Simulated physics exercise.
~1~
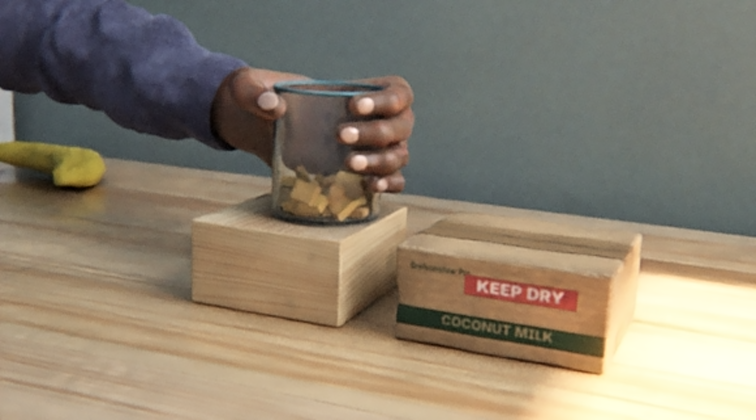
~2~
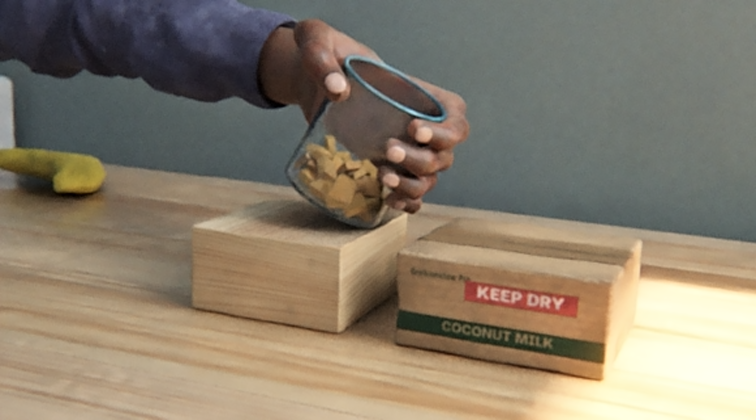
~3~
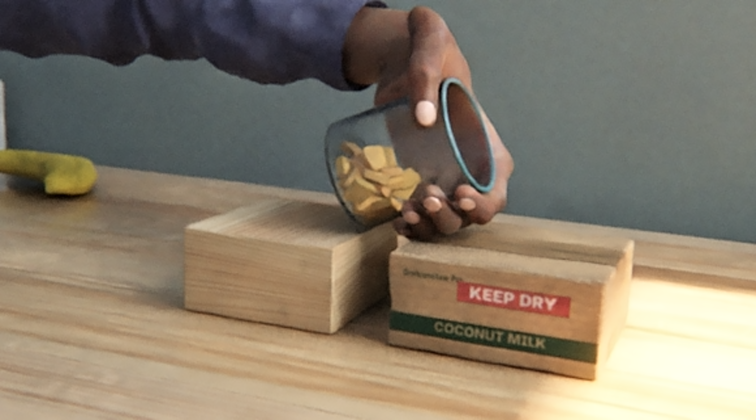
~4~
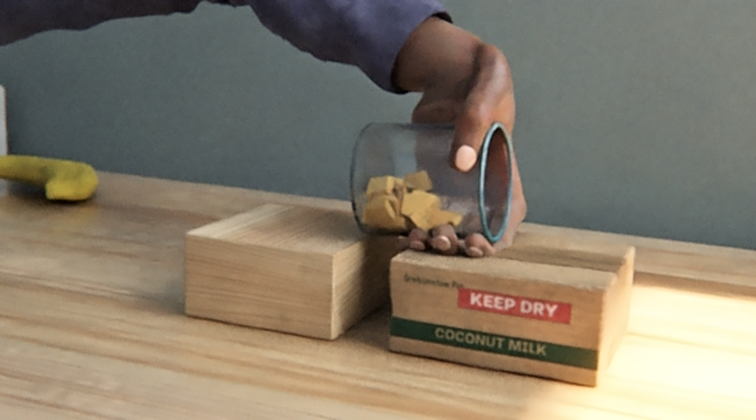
A hand tipping a glass of yellowish chunks onto its side against a coconut milk box, the pieces all staying inside.
